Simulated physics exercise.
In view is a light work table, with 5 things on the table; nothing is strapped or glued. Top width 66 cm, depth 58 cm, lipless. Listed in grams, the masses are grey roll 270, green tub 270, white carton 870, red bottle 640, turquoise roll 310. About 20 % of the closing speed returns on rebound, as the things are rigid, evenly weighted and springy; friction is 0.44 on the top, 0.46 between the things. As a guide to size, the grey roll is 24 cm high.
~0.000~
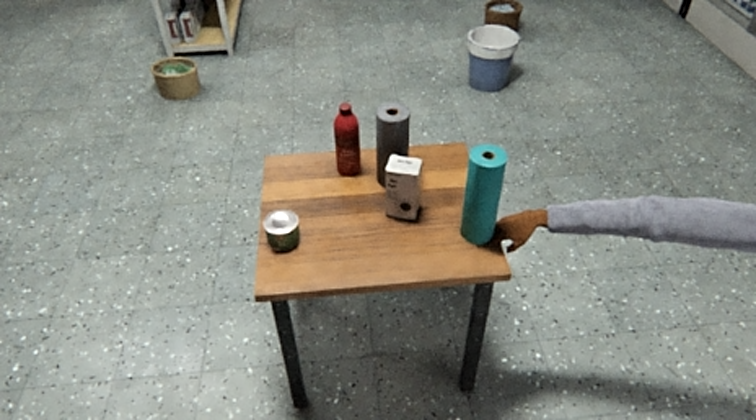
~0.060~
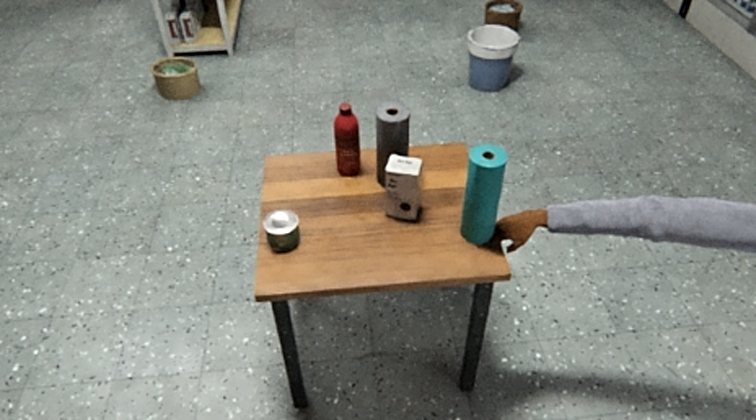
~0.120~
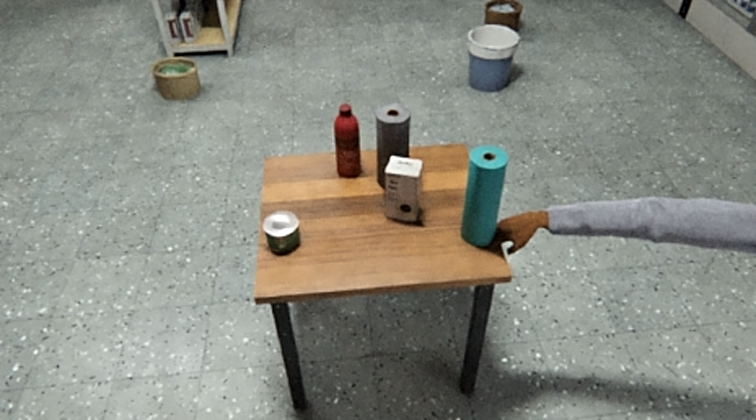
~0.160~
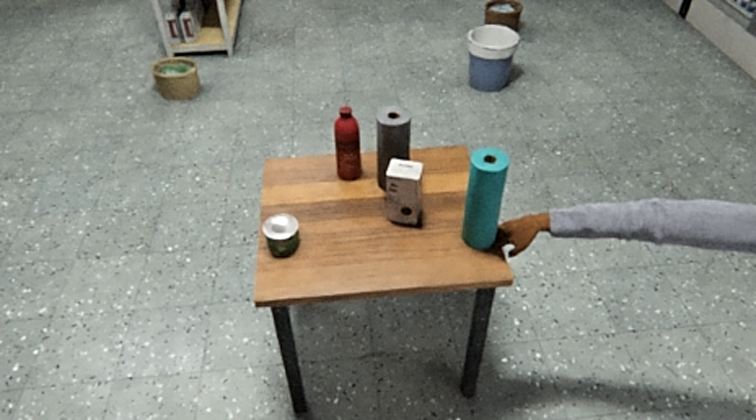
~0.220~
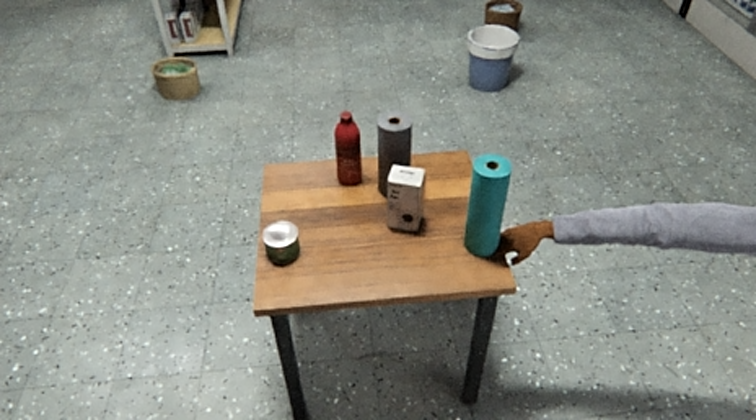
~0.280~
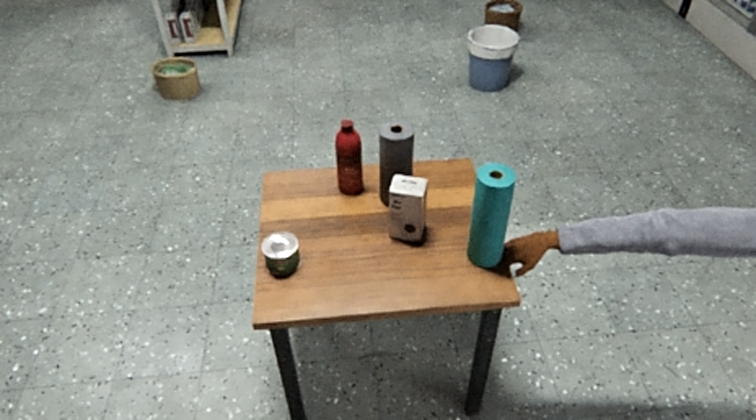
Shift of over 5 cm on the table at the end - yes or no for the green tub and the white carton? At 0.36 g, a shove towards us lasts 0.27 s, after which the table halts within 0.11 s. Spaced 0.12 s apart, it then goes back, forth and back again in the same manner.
Green tub - no; white carton - yes.
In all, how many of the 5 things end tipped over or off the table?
Count: 4.
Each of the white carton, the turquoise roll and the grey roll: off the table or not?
Final state - the white carton stays within bounds; the turquoise roll ends out of bounds; the grey roll ends out of bounds.
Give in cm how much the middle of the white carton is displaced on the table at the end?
I'd put it at about 11 centimetres.
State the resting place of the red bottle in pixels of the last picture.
Roughly pixel (353, 202).
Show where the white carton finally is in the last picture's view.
Around (414, 180).
Around 0.88 s, table 1 cm from its start; turquoise roll now off the table; white carton at 26° to upright near (404, 212); green tub shifted 5 cm near (282, 247).
Around 1.38 s, table 17 cm from its start; white carton on its side near (422, 225); grey roll on its side; red bottle on its side.
Finally (2.6 s), off the table, grey roll and turquoise roll; on their side or leaning hard on the table, white carton and red bottle; green tub still in place (within 5 cm). Final places as that camera would see them, green tub near (282, 231), white carton near (414, 180).
